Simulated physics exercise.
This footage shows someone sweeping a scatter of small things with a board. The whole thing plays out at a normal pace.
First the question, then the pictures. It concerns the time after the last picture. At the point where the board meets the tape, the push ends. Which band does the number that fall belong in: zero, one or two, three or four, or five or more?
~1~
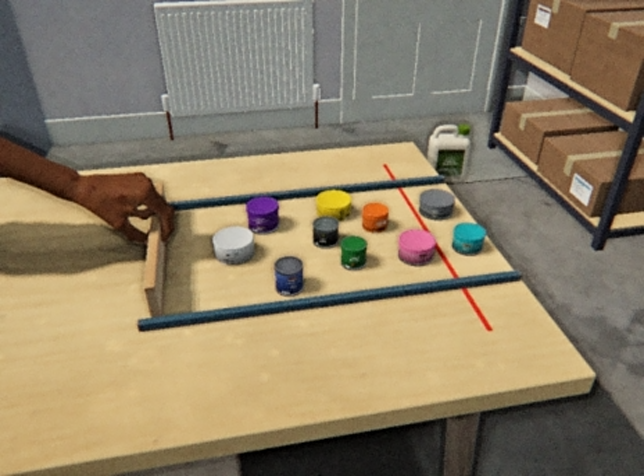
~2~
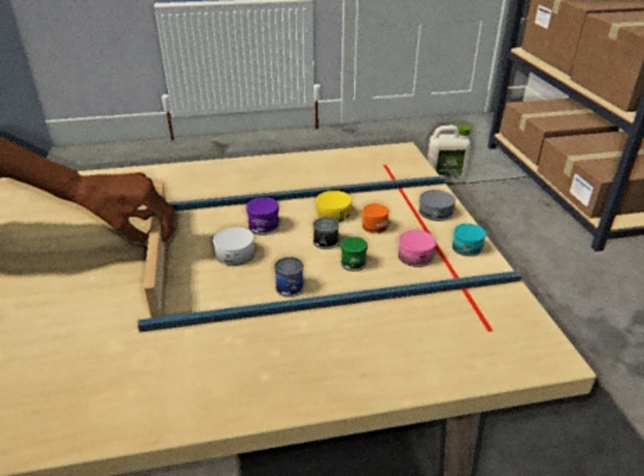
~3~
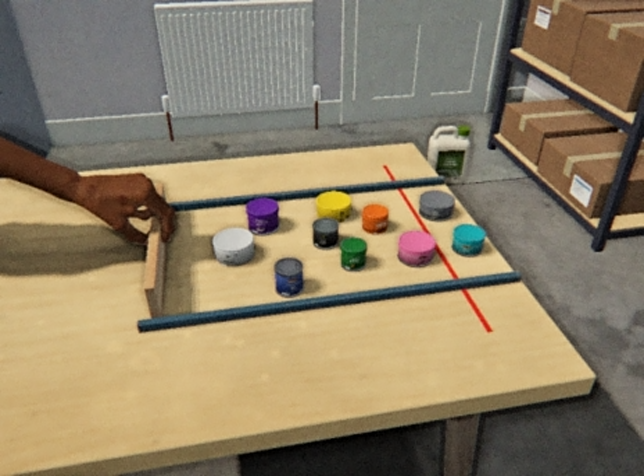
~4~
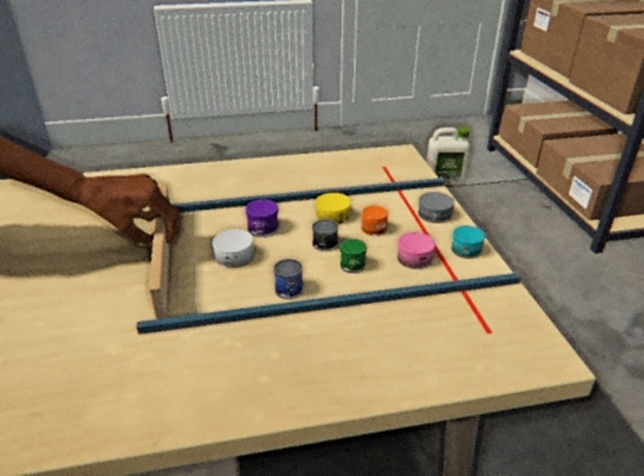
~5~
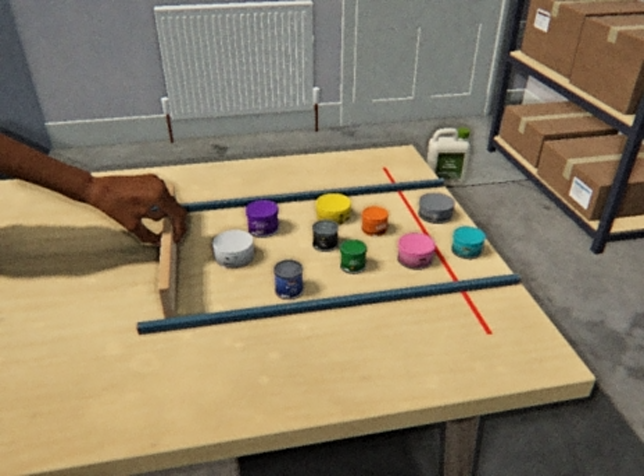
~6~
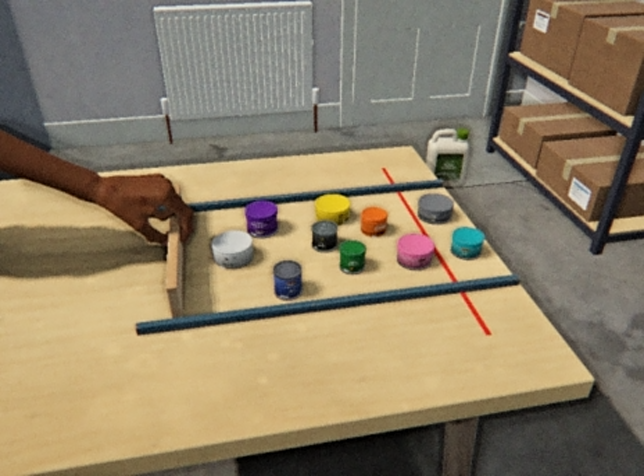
It belongs in the one or two band.
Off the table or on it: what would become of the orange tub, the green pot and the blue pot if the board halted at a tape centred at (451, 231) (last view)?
The orange tub? It does not stay. The green pot? It is safe. The blue pot? It is safe.
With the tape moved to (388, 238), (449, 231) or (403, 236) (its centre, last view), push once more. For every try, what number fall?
Try 1: 0; try 2: 5; try 3: 0.
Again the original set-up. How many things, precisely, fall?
The total comes to 2.
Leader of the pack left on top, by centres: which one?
Foremost is the black tin.
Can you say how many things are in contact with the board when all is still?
Tally at the end: 4.
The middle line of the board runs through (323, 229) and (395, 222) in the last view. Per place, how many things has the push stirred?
Moved so far: 6, then 10.
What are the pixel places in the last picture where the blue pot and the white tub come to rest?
For the blue pot it's (463, 260), and for the white tub it's (446, 229).
A little later, none off yet; turquoise tin at rest near (467, 243); grey tin at rest near (435, 209); pink tin at rest near (415, 252).
Next, none off yet; turquoise tin at rest near (468, 243); grey tin shifted a little near (444, 209); pink tin shifted about its own width near (438, 249).
When it is over, the number that fall off is one or two; down, grey tin and turquoise tin.
